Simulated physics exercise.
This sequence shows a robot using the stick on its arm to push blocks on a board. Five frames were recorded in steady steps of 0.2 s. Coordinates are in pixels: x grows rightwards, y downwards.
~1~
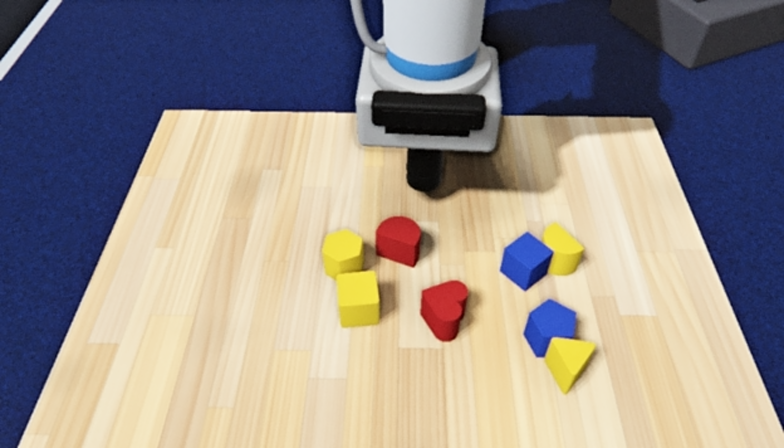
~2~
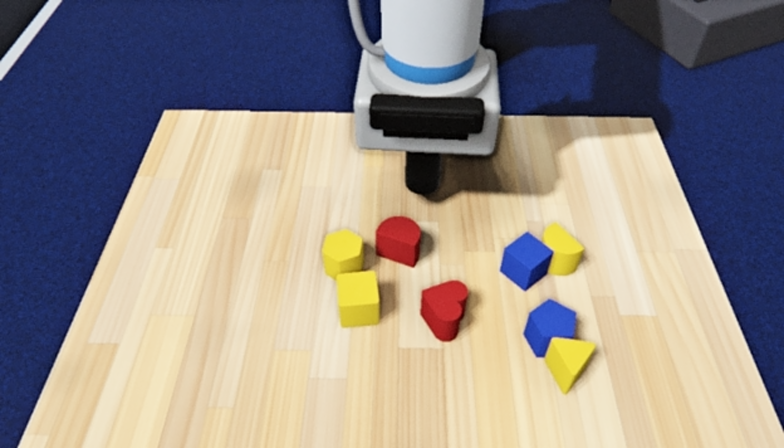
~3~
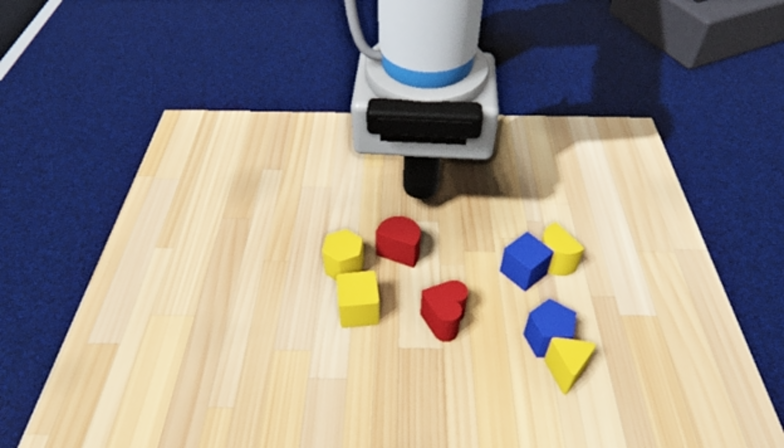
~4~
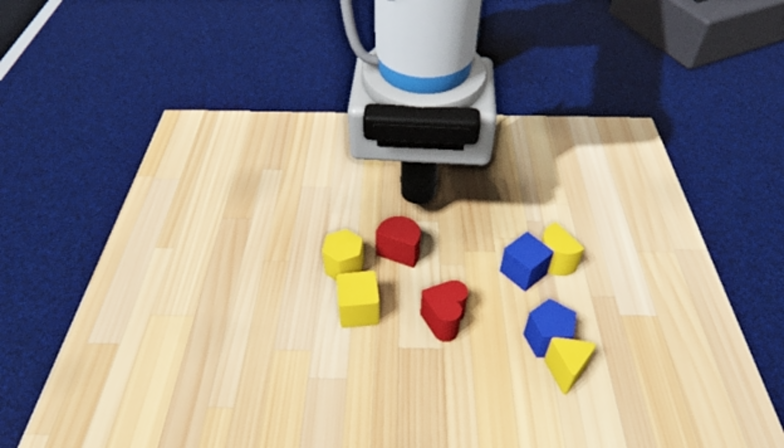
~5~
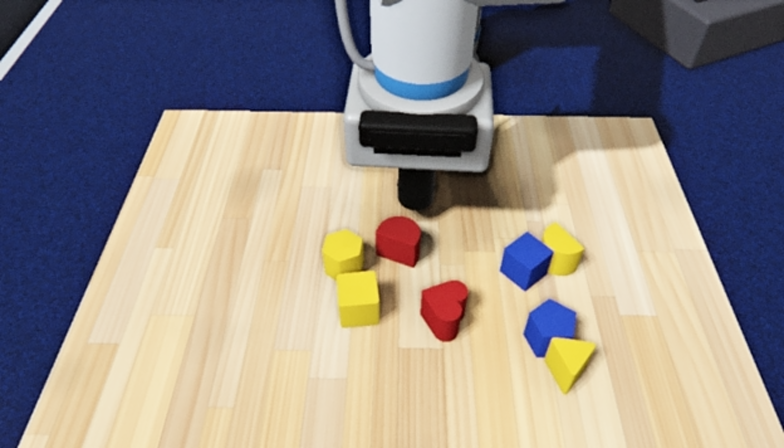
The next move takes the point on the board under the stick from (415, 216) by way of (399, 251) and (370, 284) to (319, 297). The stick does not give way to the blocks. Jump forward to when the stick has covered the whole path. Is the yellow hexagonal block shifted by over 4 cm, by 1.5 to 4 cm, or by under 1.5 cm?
Distance: 1.5 to 4 cm.
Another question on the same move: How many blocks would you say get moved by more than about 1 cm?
This push will displace three or more blocks.
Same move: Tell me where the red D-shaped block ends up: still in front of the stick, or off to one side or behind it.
Slipped off.
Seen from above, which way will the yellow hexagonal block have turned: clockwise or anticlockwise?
Clockwise rotation.
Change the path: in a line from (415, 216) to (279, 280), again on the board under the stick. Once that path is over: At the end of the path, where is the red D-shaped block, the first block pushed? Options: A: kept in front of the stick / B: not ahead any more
(B)
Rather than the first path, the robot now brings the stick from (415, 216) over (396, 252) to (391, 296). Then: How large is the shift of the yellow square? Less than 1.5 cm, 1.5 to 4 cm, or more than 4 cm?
That one ends up 1.5 to 4 cm from where it is now.
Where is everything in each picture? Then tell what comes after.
In the first frame, tip of the stick (424, 181), middles of tops, yellow hexagonal block (343, 244), yellow square (357, 288), red D-shaped block (400, 229), red heart-shaped block (447, 298).
In the second frame, stick (422, 184), nothing pushed.
In the third frame, stick (420, 188), nothing pushed.
In the fourth frame, stick (418, 193), nothing pushed.
In the fifth frame, stick (415, 199), yellow hexagonal block (343, 244), yellow square (357, 288), red D-shaped block (400, 229), red heart-shaped block (447, 298).
The first path, step by step. One third of the way, stick (400, 235); red D-shaped block (391, 256).
Two thirds of the way, stick (370, 267); yellow hexagonal block (336, 246), turned 20° clockwise; yellow square (340, 322), turned 35° clockwise; red D-shaped block (376, 292), turned 35° anticlockwise.
At the end, stick (317, 280); yellow hexagonal block (314, 243), turned 70° clockwise; yellow square (340, 325), turned 45° clockwise; red D-shaped block (375, 294), turned 45° anticlockwise; red heart-shaped block unmoved.
